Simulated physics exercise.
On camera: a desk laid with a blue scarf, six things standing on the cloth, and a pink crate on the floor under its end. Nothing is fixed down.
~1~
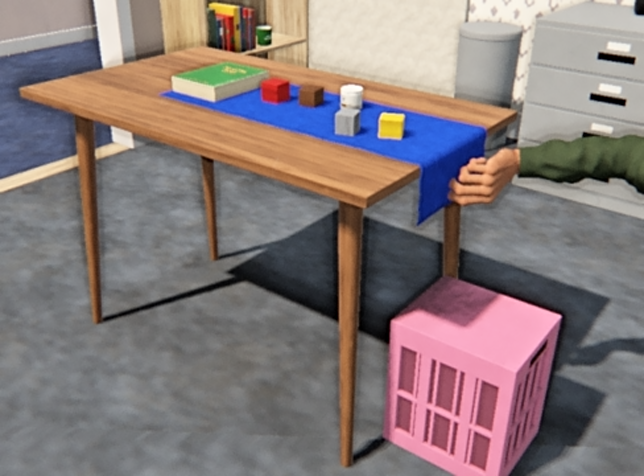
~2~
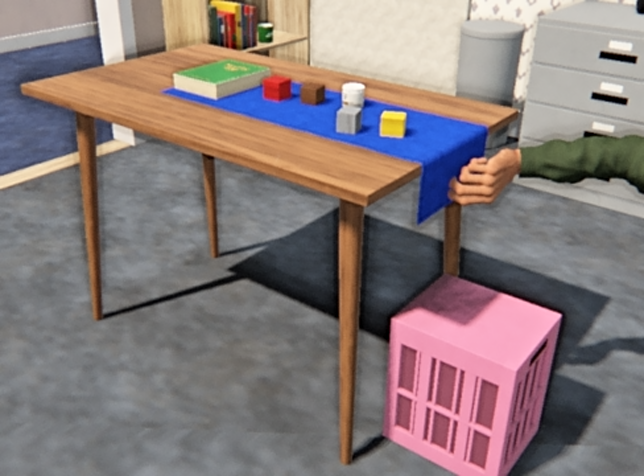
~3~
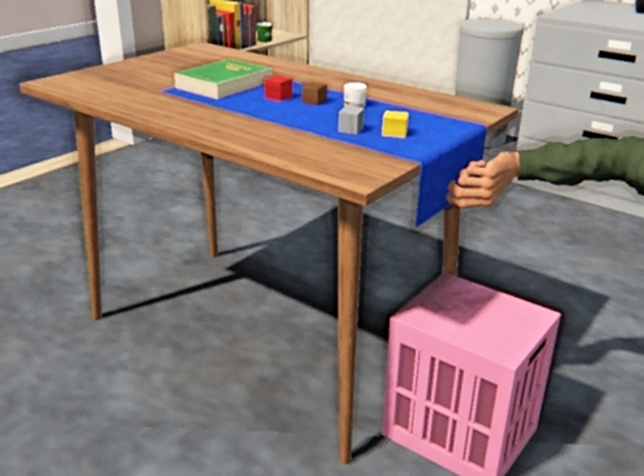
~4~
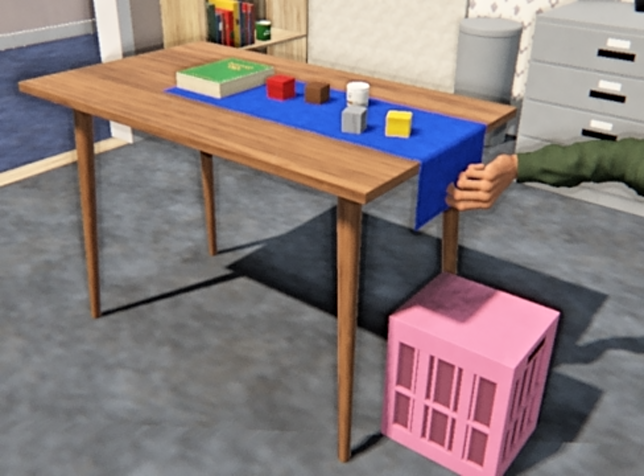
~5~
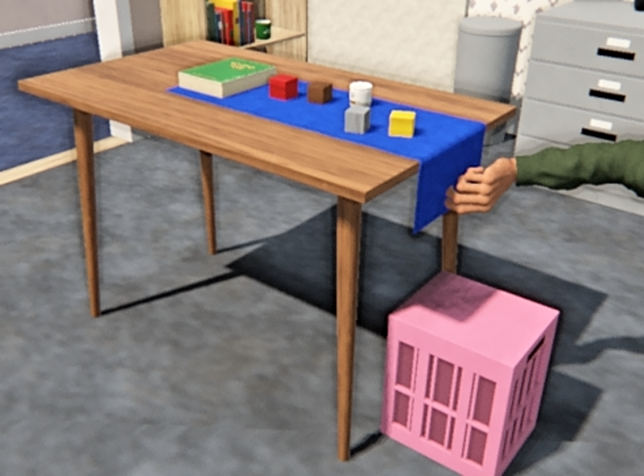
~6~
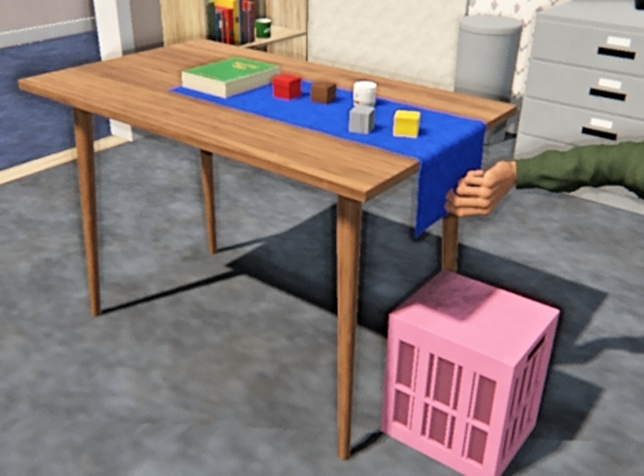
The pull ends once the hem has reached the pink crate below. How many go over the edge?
Over the edge go two.
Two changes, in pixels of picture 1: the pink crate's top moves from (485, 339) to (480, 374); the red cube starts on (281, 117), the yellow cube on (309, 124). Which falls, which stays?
The red cube survives, the yellow cube tumbles off.
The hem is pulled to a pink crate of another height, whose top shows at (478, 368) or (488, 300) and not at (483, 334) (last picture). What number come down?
It would be 3 and 1.
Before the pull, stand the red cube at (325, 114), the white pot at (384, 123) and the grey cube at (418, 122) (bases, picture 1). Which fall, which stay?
The red cube stays on, the white pot is carried off, the grey cube tumbles off.
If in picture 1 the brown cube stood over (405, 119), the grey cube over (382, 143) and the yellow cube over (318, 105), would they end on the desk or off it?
The brown cube tumbles off; the grey cube goes over; the yellow cube does not fall.
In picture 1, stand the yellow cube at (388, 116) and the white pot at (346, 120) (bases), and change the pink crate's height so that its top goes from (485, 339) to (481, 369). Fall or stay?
The yellow cube falls; the white pot goes over.
Soon after, hem near (445, 242); all still up.
After that, hem near (443, 280); yellow cube gone.
And then, hem on the crate; yellow cube and grey cube gone.
In the end, hem on the crate; yellow cube and grey cube gone. The desk loses two.
